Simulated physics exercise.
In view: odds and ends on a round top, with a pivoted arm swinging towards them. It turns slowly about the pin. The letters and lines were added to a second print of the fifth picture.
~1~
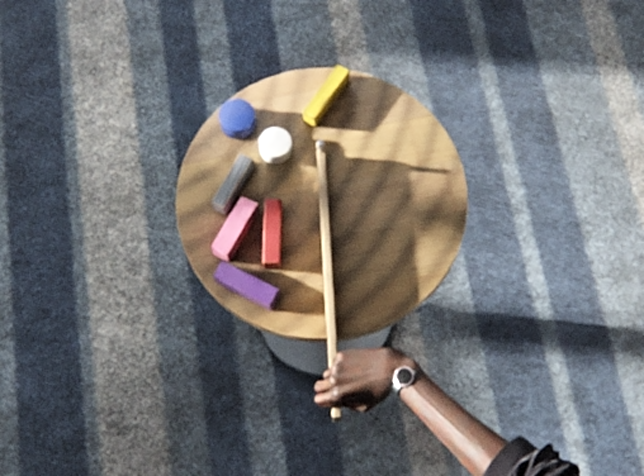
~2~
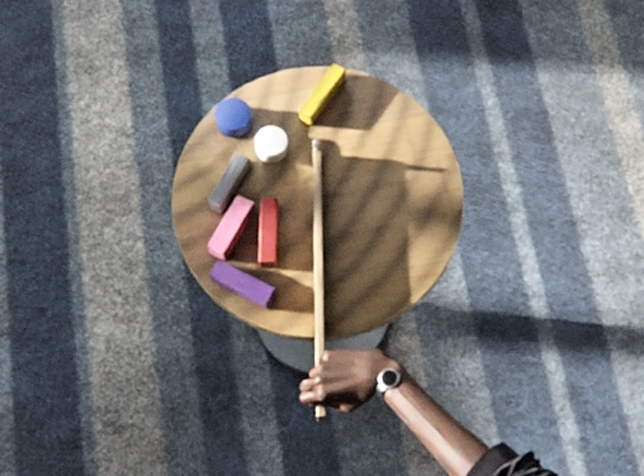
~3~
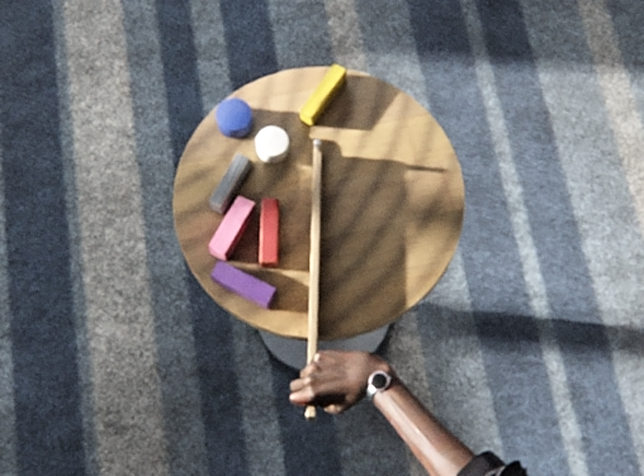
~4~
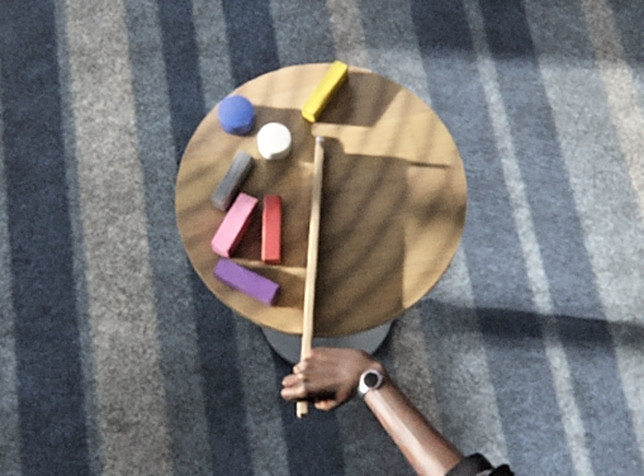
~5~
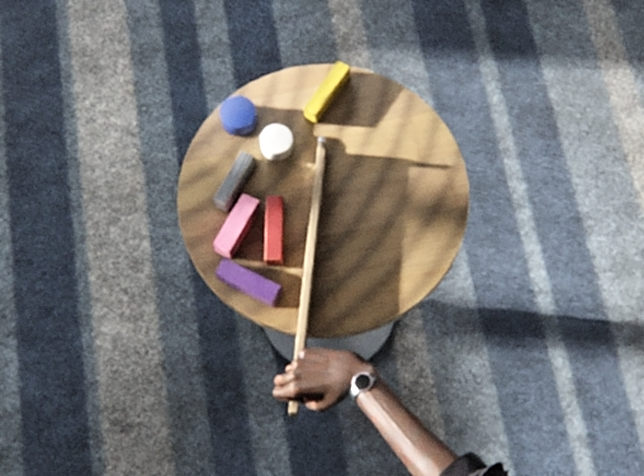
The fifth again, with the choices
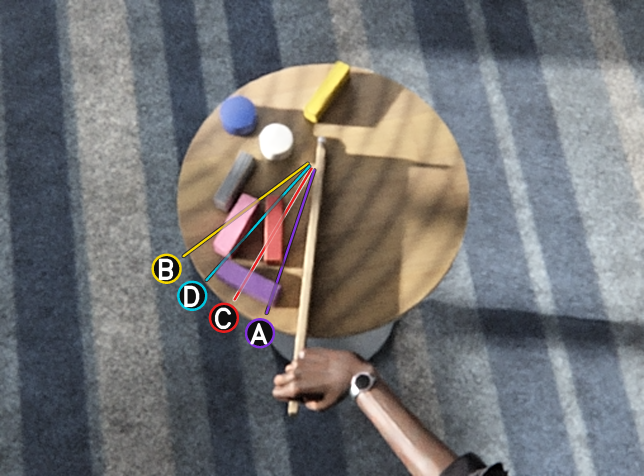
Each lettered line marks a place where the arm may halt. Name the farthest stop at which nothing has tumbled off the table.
Nothing falls up to C.
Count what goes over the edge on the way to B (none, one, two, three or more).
In all, one.
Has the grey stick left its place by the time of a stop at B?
Yes.
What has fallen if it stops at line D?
The purple bar.
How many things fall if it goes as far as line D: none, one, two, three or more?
By then, one.
On the copy, A at (291, 240); B at (246, 209); C at (274, 233); D at (259, 222).
On C. First, arm (299, 225); purple bar (245, 282); blue tin (239, 116).
Then, arm (284, 221); purple bar (220, 276); red stick (268, 228).
Finally, arm (279, 218); purple bar (210, 272); red stick (265, 226); nothing has fallen.
By contrast, A is safe but short; B drops the purple bar; D drops the purple bar.
